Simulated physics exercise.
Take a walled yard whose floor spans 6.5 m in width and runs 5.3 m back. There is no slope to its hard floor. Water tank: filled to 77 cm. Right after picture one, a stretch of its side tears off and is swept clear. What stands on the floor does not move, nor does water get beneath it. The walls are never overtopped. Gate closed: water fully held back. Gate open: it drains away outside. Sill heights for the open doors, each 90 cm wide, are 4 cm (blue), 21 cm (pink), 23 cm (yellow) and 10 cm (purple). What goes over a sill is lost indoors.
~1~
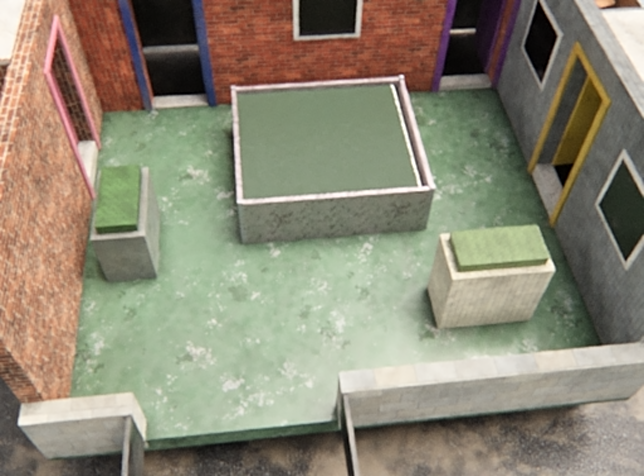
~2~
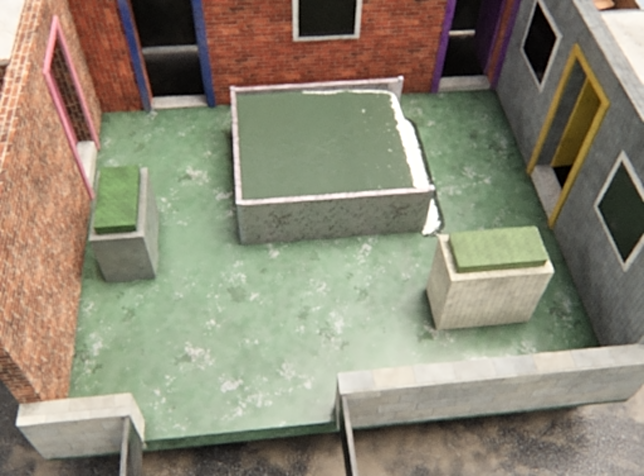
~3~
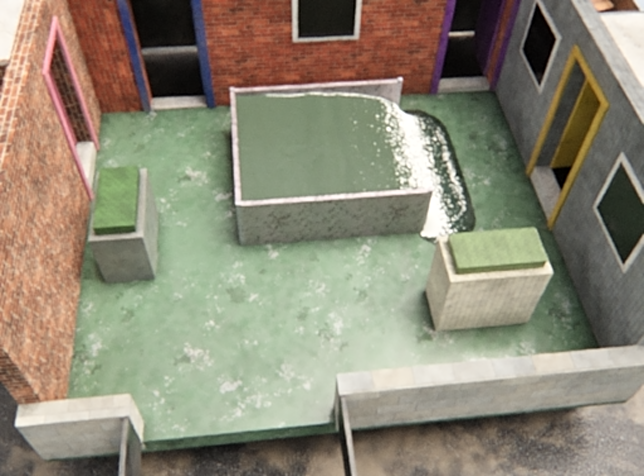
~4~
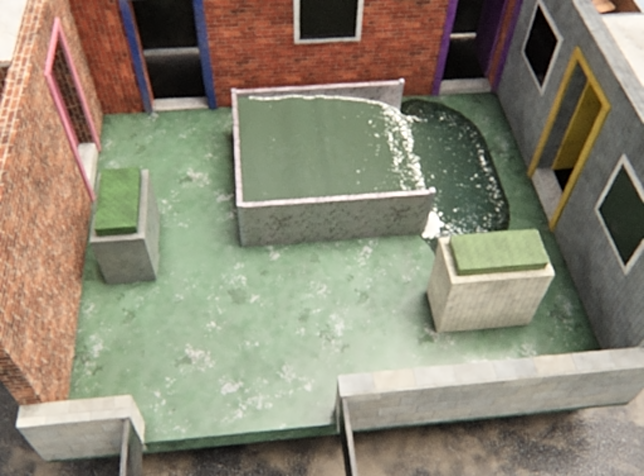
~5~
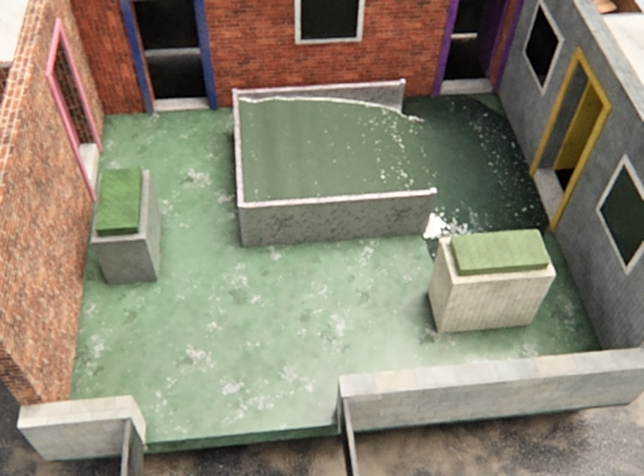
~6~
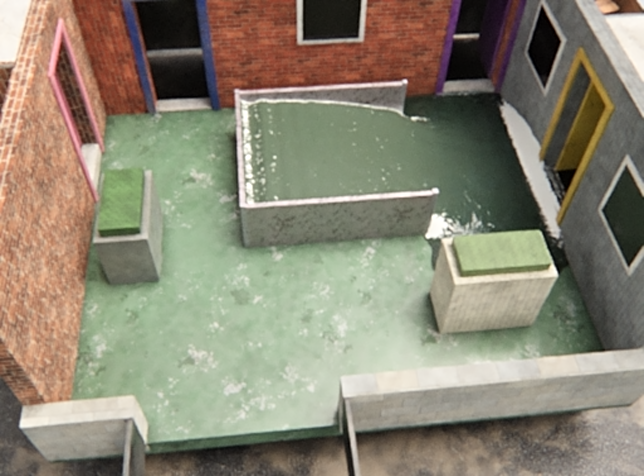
The footage shows a walled yard with a full rectangular tank whose right side gives way, and water pours through the opening, spreading across the green floor to the right until it splashes along the gray wall beside the yellow-framed doorway.
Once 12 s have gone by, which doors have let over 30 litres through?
In the end watch the blue door: It will outstrip the limit, watch the pink door: It will not outstrip the limit, watch the yellow door: It will outstrip the limit, watch the purple door: It will outstrip the limit.
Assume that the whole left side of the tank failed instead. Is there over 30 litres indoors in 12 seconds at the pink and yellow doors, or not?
With respect to that limit, pink ends up outside it, yellow ends up inside it.
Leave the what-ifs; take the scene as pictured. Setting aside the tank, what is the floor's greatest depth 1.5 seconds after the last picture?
Roughly 51 cm.
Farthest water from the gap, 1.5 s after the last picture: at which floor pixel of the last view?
That's around (616, 378) in the last picture.
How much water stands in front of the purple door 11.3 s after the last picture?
About 9.5 centimetres.
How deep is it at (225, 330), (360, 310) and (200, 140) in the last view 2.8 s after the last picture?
First spot near 1 cm, second near 3 cm, third near 0 cm.
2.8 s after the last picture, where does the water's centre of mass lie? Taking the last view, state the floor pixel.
Its balance point sits around (436, 206).
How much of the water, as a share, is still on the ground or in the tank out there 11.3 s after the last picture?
That would be close to 66 per cent.
Then, 0.7 s after the last picture water covers 25 % of the floor and is deepest (58 cm) near (500, 95); blue door not reached, pink door not reached, yellow door 46 cm at the sill, 74 L in, purple door 32 cm at the sill, 21 L in.
Then, 1.5 s after the last picture water covers 30 % of the floor and is deepest (51 cm) near (500, 95); blue door not reached, pink door not reached, yellow door 43 cm at the sill, 194 L in, purple door 39 cm at the sill, 208 L in.
Then, 2.8 s after the last picture water covers 60 % of the floor and is deepest (40 cm) near (610, 364); blue door not reached, pink door not reached, yellow door 26 cm at the sill, 275 L in, purple door 29 cm at the sill, 487 L in.
Then, 6.3 s after the last picture water covers 95 % of the floor and is deepest (22 cm) near (89, 263); blue door 5 cm at the sill, 8 L in, pink door 9 cm at the sill, 0 L in, yellow door 13 cm at the sill, 280 L in, purple door 10 cm at the sill, 630 L in.
Then, 11.3 s after the last picture water covers 100 % of the floor and is deepest (13 cm) near (277, 123); blue door 9 cm at the sill, 102 L in, pink door 12 cm at the sill, 0 L in, yellow door 9 cm at the sill, 280 L in, purple door 9 cm at the sill, 632 L in.
